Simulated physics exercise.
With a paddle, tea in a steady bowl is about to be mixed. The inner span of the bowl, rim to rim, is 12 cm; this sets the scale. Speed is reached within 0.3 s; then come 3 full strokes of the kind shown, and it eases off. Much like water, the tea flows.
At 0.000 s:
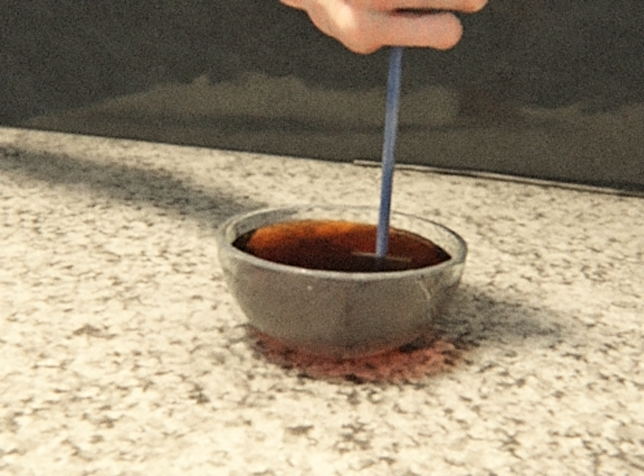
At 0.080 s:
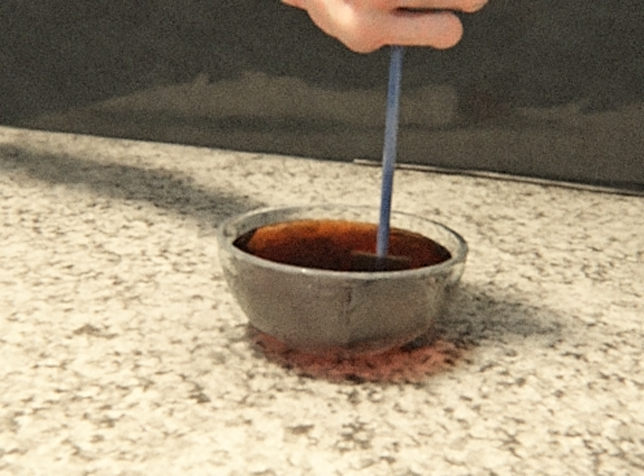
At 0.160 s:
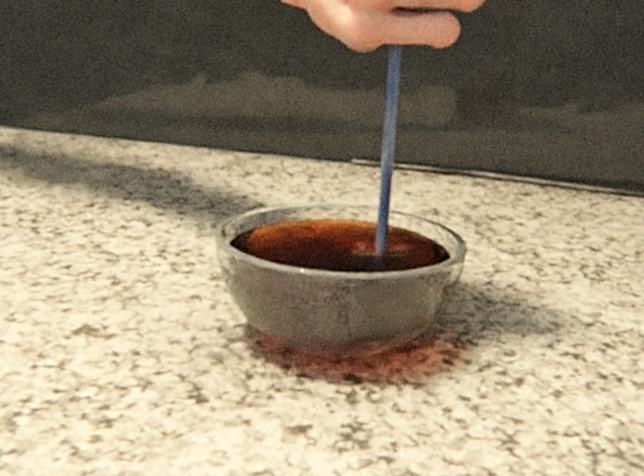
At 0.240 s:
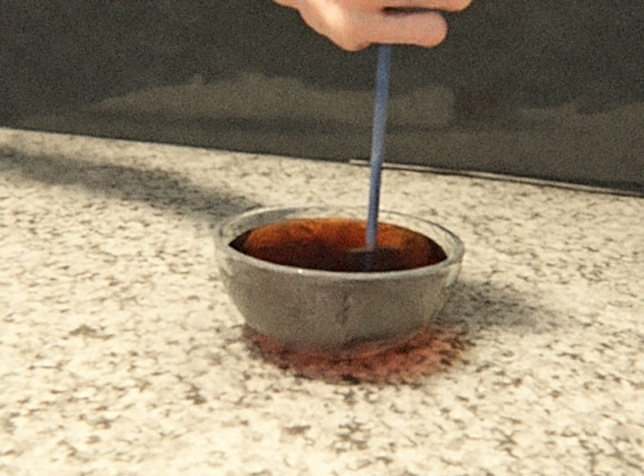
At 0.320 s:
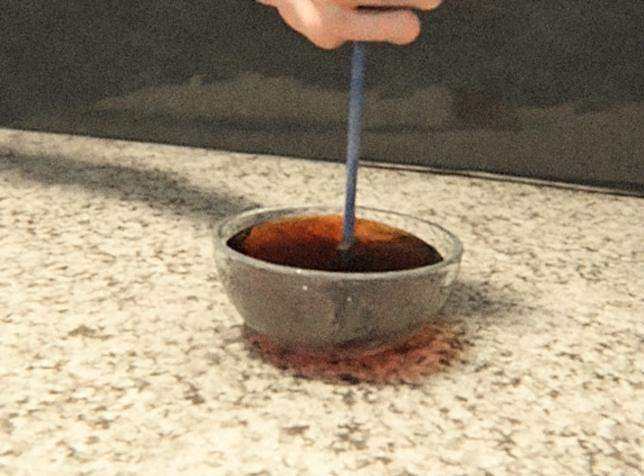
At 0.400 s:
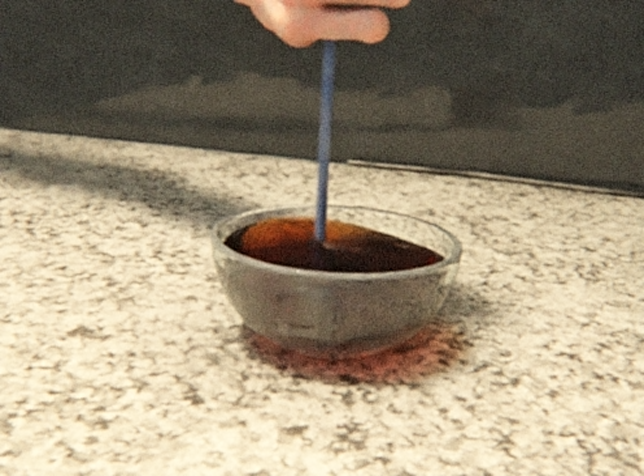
A hand at the top edge grips a thin blue stick upright in dark reddish-brown tea, on a pale speckled countertop seen from slightly above against a dark backdrop. The clear glass bowl sits near the centre, with a reddish tint on the counter beneath it. At first the stick barely shifts, then the hand draws it leftward through the tea, while bowl and camera stay nearly still.
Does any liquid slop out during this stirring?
No, most likely it does not brim over.
Then, 0.91 s in, 0 ml is over the rim.
Then, 1.42 s in, 0 ml is over the rim.
Then, 1.94 s in, 0 ml is over the rim.
Then, 2.45 s in, 0 ml is over the rim.
Finally, 0 ml is over the rim.
